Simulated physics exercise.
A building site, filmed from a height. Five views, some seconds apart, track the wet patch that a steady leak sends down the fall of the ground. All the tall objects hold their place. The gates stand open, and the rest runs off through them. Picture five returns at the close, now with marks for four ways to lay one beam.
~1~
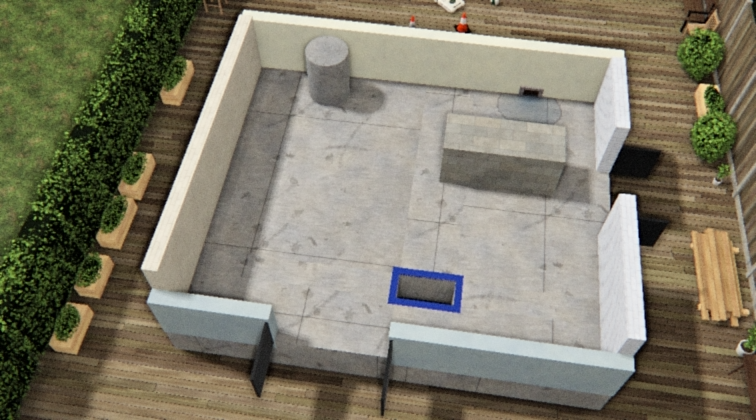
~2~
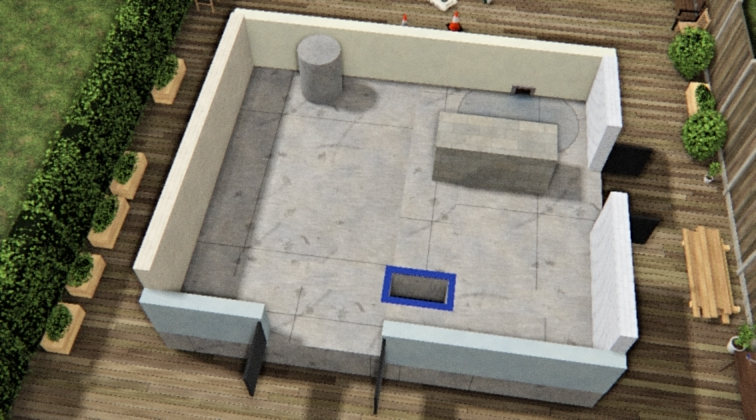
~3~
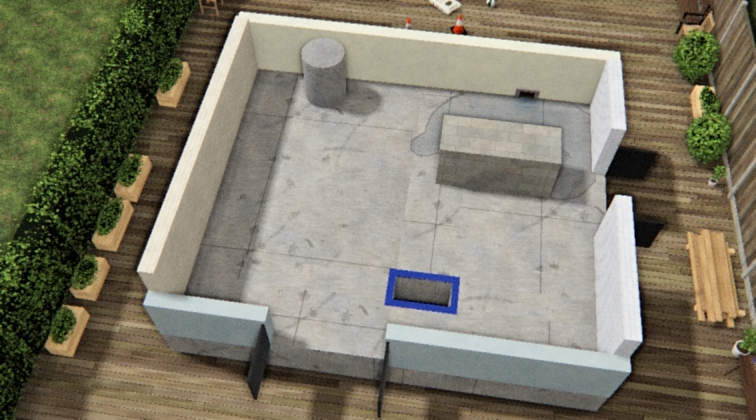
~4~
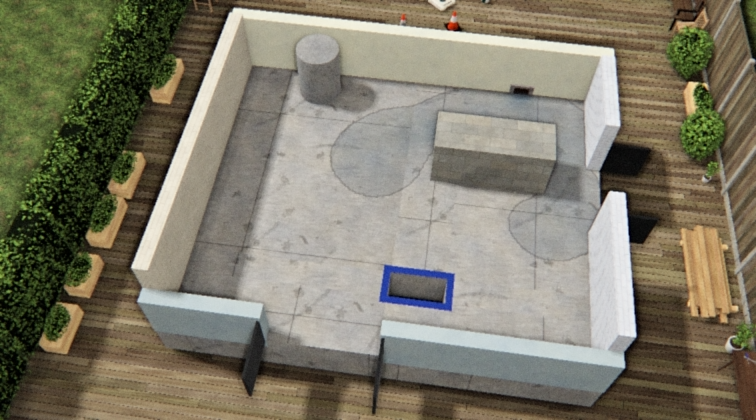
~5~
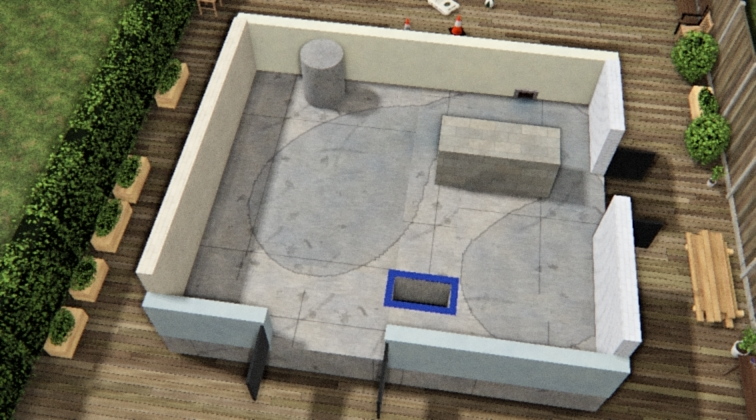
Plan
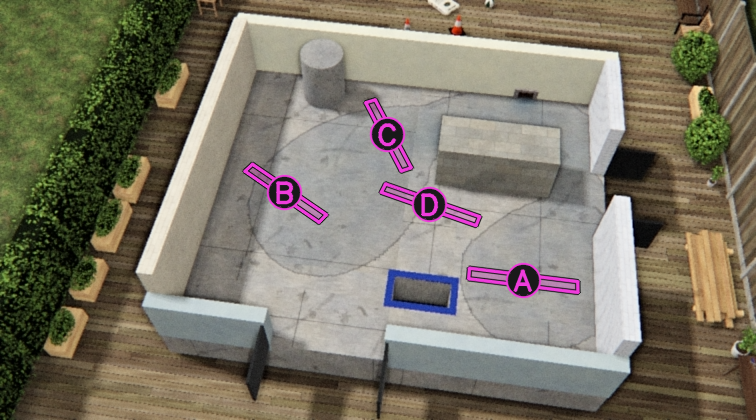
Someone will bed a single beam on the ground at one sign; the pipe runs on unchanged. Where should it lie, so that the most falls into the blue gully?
The best position is C.
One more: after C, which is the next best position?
The answer is A.
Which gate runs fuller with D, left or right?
The left gate.
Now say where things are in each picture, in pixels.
In the first frame, outfall at (531, 92); blue gully at (426, 290); open gate at (334, 336); open gate at (597, 203); front seen at (556, 117), 2 % of the ground wet; blue gully still dry.
In the second frame, front seen at (570, 127), 8 % of the ground wet; blue gully still dry.
In the third frame, front seen at (568, 197), 14 % of the ground wet; blue gully still dry.
In the fourth frame, front seen at (339, 165), 25 % of the ground wet; blue gully still dry.
In the fifth frame, front seen at (258, 227), 47 % of the ground wet; blue gully still dry.
On the marked copy, A from (469, 273) to (577, 287); B from (248, 167) to (322, 218); C from (370, 101) to (406, 169); D from (383, 188) to (477, 221).
If A is chosen, about 15 % of the stream goes into the blue gully, about 84 % out by the gates.
If B is chosen, about 8 % of the stream goes into the blue gully, about 90 % out by the gates.
If C is chosen, about 27 % of the stream goes into the blue gully, about 67 % out by the gates.
If D is chosen, about 7 % of the stream goes into the blue gully, about 92 % out by the gates.
